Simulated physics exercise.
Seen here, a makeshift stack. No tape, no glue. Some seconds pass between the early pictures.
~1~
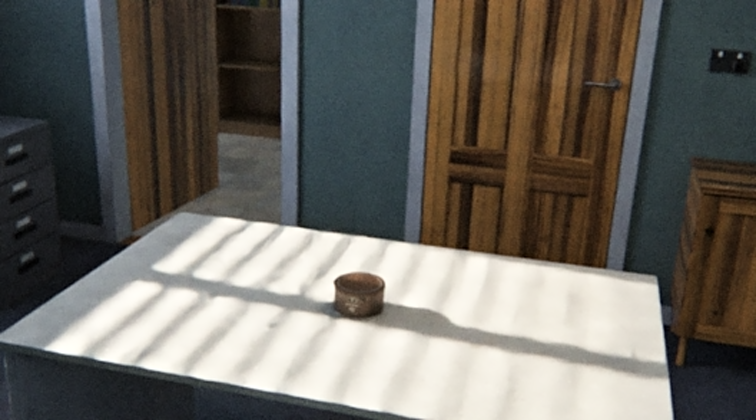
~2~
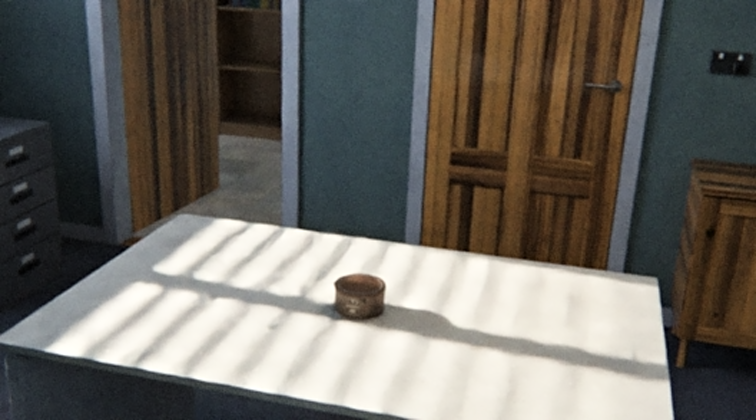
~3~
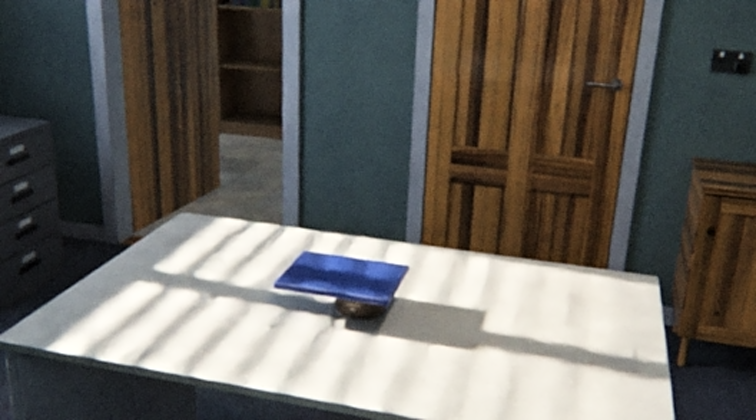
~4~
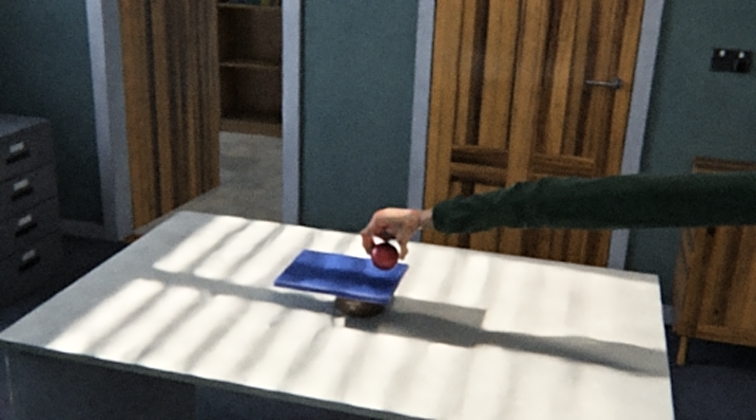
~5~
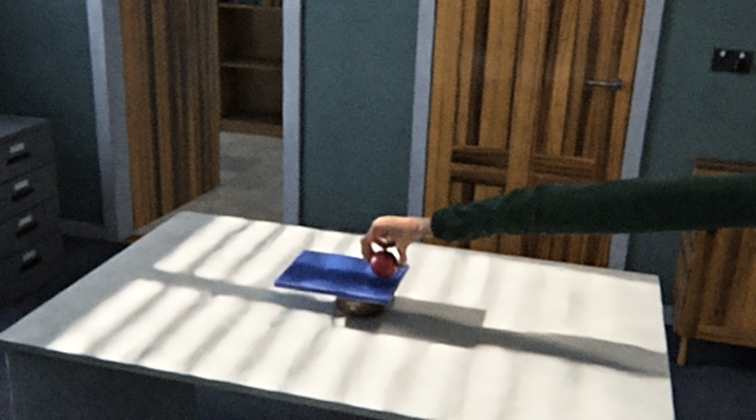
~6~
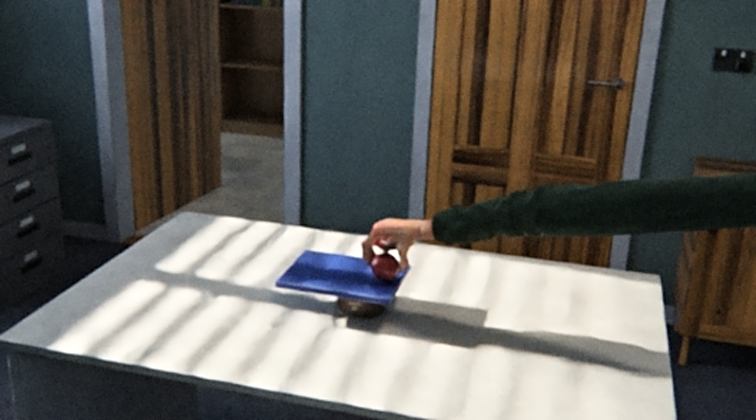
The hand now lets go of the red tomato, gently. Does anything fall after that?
It stays up.
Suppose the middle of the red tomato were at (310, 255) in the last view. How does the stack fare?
Then it loses its balance.
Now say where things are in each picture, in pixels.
The last thing is not in view yet; brown tub (359, 296), in the first frame.
The last thing is not in view yet; brown tub (360, 297), in the second frame.
The last thing is not in view yet, in the third frame.
Coming down; red tomato (385, 256), in the fourth frame.
Coming down; red tomato (384, 264), in the fifth frame.
Set down, still held; red tomato (385, 267), in the sixth frame.
Then, 0.40 s after the last picture, nothing has stirred.
Then, 1.10 s after the last picture, red tomato resting near (385, 267).
At rest, all 3 in place. Seen from the same camera at the end, red tomato near (385, 267). The stack keeps its balance.
